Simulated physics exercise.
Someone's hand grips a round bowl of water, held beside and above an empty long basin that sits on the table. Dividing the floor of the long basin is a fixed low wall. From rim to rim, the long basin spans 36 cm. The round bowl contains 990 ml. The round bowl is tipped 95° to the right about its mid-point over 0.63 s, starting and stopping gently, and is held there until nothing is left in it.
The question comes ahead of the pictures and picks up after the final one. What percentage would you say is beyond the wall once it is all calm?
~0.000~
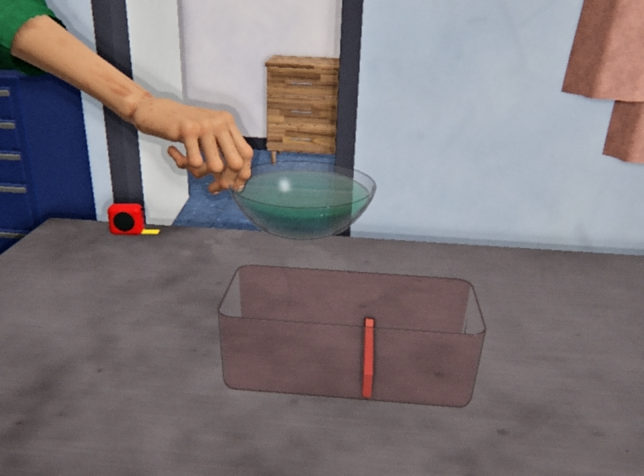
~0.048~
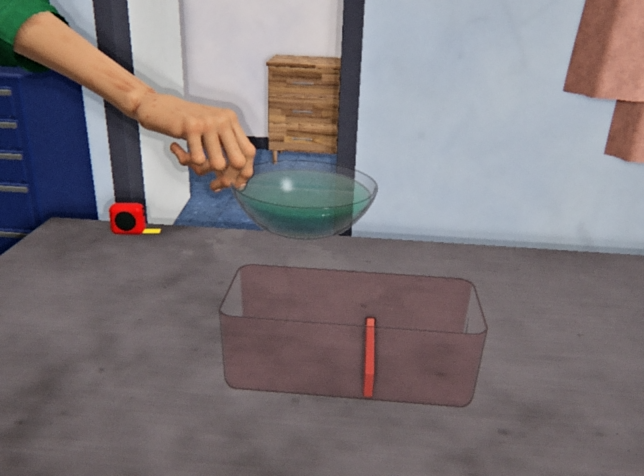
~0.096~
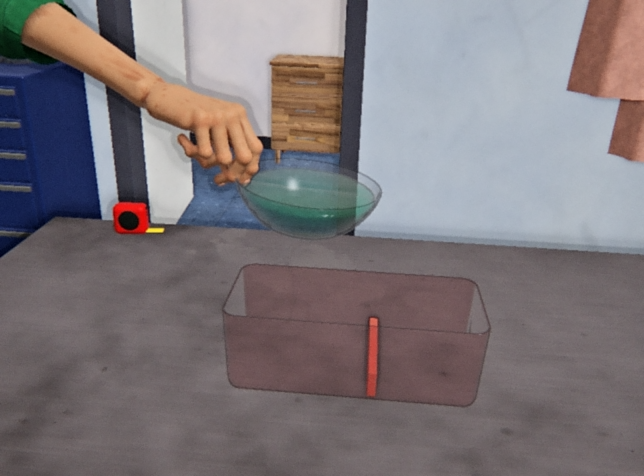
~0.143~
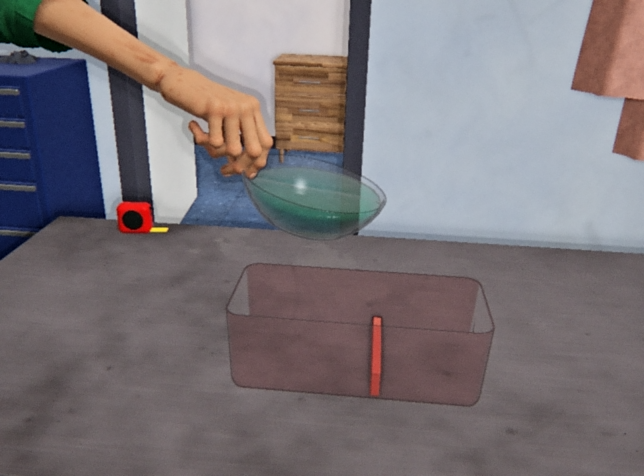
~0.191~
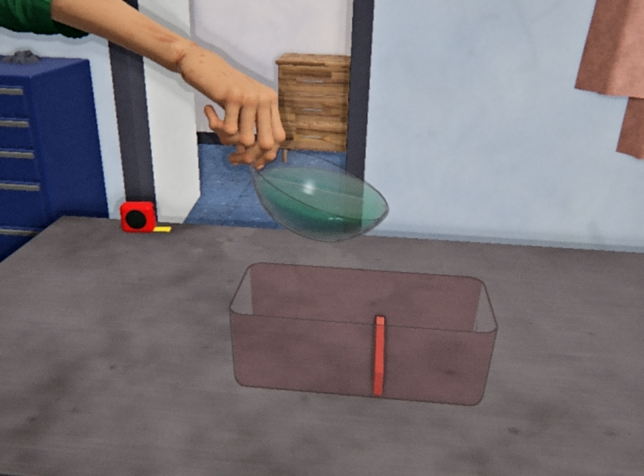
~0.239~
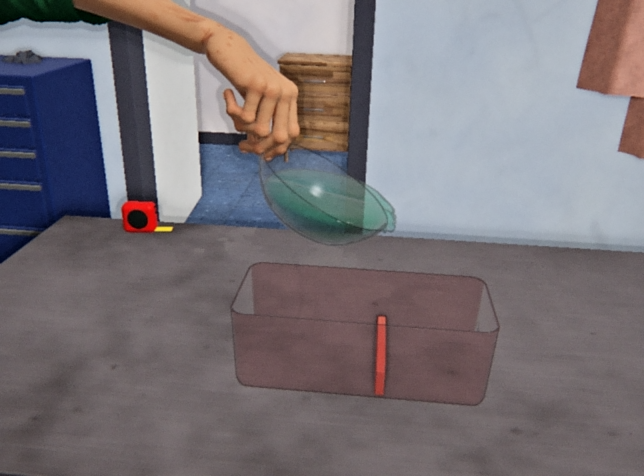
I would put it at about 54 per cent.
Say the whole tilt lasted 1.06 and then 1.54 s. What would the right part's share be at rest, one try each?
Some 75 and 80 per cent, in that order.
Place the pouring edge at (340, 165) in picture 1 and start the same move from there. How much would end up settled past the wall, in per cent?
Result then: Approx. 40 %.
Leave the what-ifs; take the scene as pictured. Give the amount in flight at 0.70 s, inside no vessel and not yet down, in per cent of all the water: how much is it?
Estimated airborne part: Roughly 22 per cent.
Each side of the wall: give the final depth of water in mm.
12 mm left, 26 mm right.
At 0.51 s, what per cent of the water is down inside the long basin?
Some 60 per cent.
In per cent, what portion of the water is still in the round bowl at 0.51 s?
About 6 percent.
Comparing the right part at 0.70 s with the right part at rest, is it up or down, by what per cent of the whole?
Net loss of about 3.
After 0.51 s the tilt is 86° and 6 per cent is still to pour, 0 is left of the wall and 59 right of it.
After 0.70 s the tilt is 95° and 0 per cent is still to pour, 16 is left of the wall and 58 right of it.
After 0.91 s the tilt is 95° and 0 per cent is still to pour, 22 is left of the wall and 70 right of it.
After 1.13 s the tilt is 95° and 0 per cent is still to pour, 37 is left of the wall and 55 right of it.
In the end 38 per cent lies left of the wall, 54 right of it and 8 outside.
